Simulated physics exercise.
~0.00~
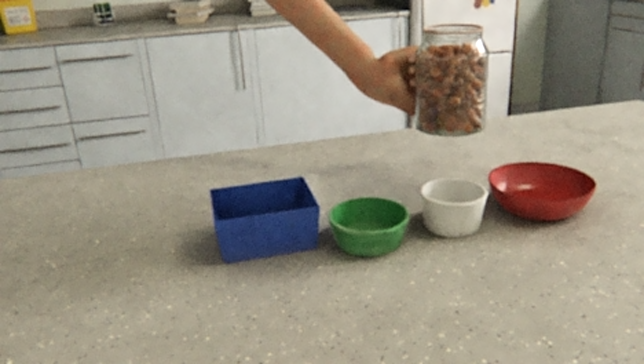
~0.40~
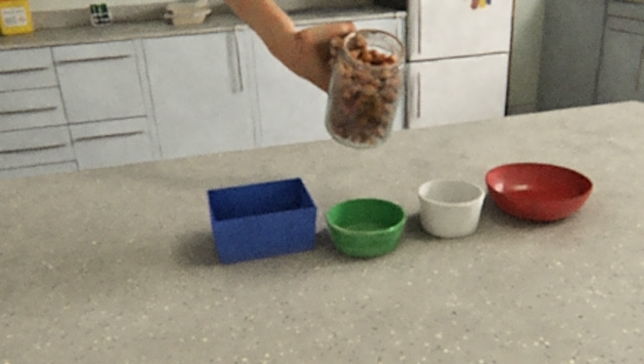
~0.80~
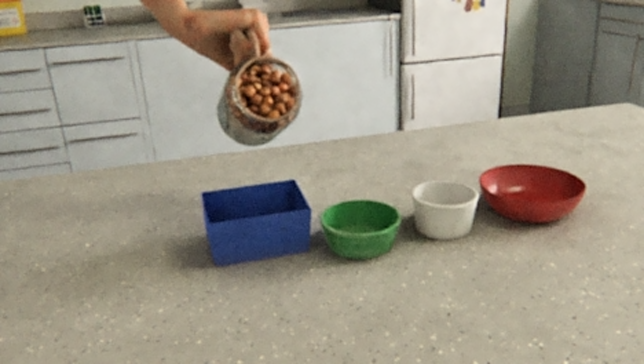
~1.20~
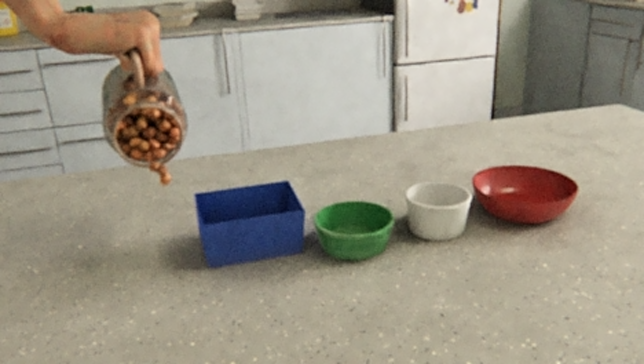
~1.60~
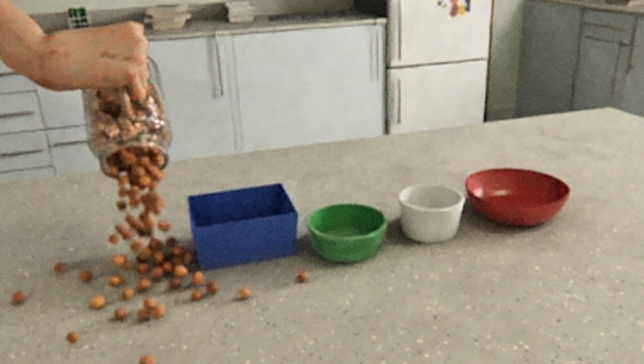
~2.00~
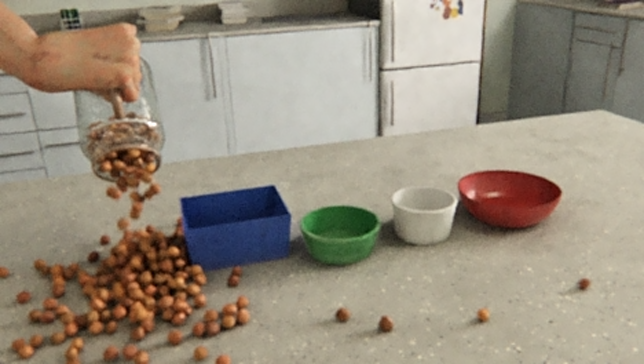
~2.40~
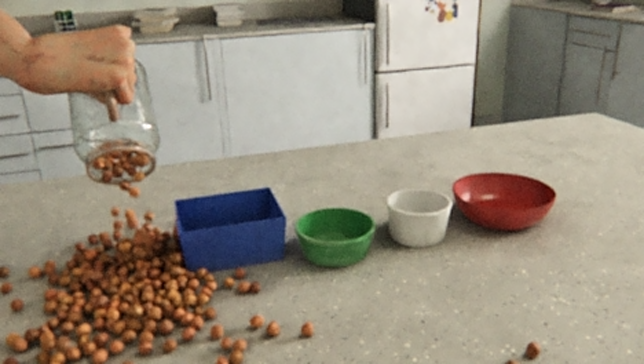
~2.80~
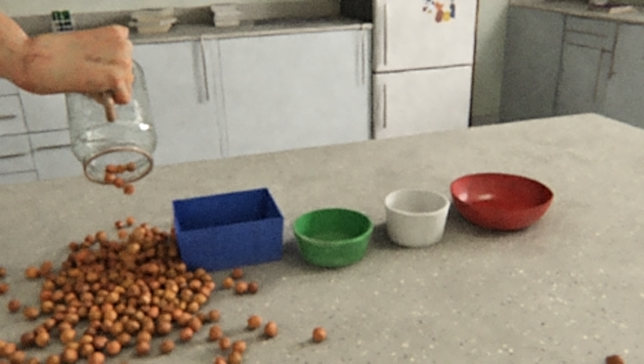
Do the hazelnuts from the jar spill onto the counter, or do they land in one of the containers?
The hazelnuts spill onto the counter to the left of the blue tin, and some roll away across it. None of the containers catches any noticeable share of them.
